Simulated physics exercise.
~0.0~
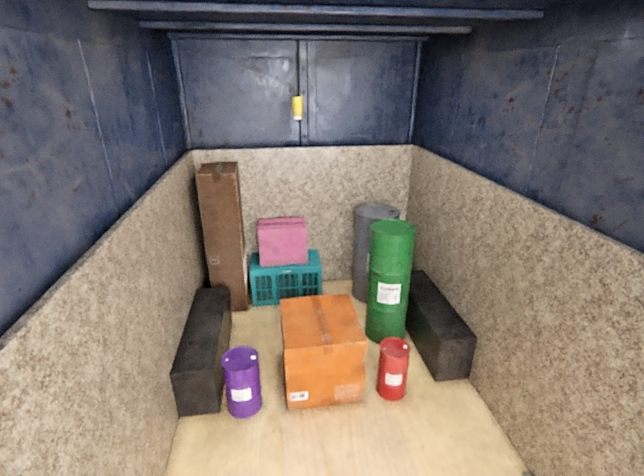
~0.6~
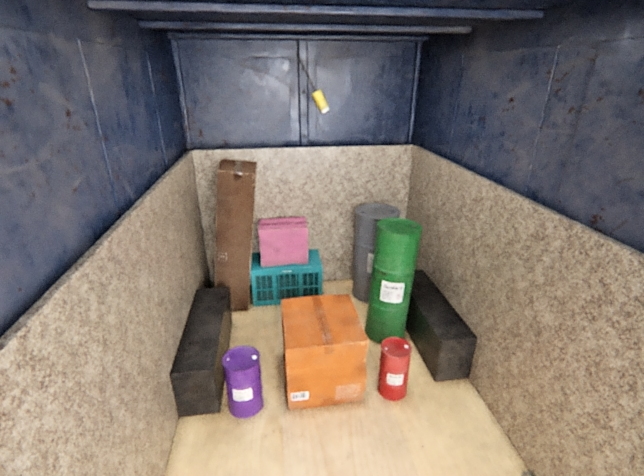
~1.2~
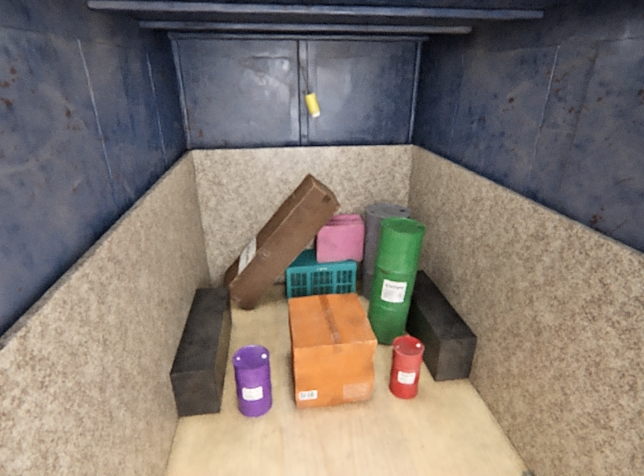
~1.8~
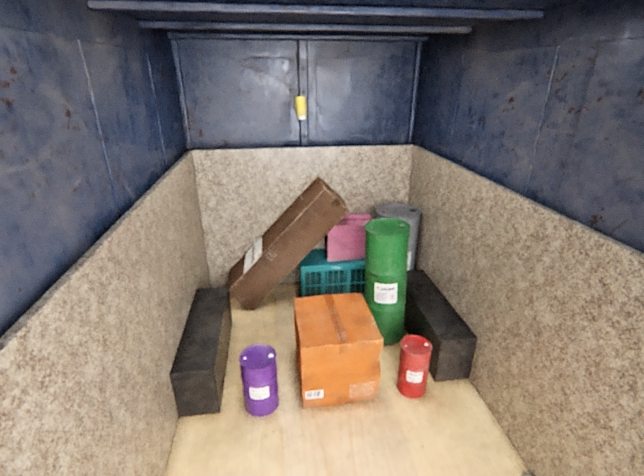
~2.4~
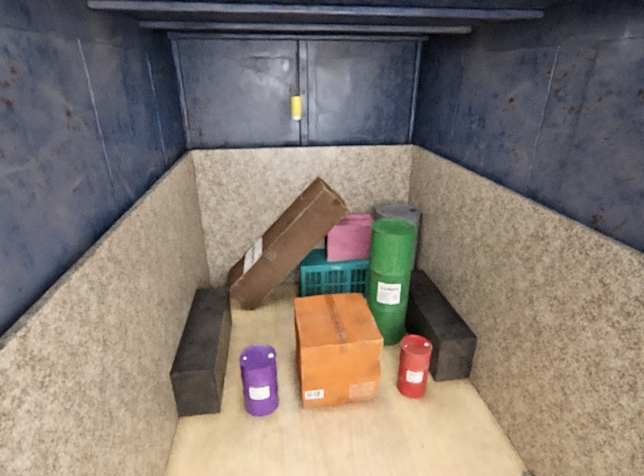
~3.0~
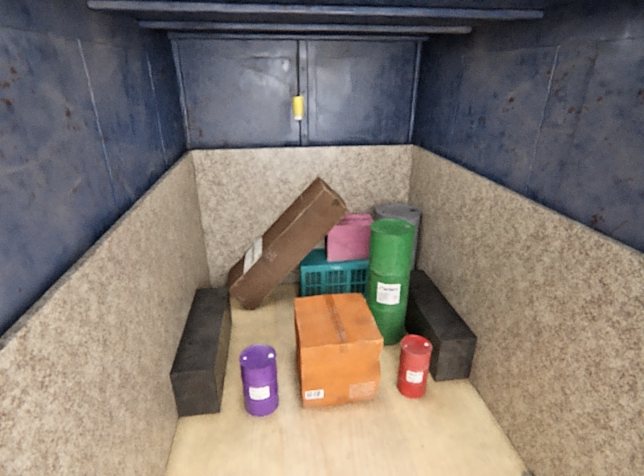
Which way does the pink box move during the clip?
The pink box moves to the right, along with the turquoise crate beneath it.
At first, a tall brown box stands upright at the back left of a van's load bay, beside a pink box on a turquoise crate, with drums, canisters and an orange box nearby. A yellow lamp swings to the right on its cord, and the brown box begins to tip the same way. It then leans far over to the right, while the pink box, the crate and the other loose items shift right. The lamp swings back toward the middle. At the end, the brown box rests at a steep slant, and the green drum stands upright and still.
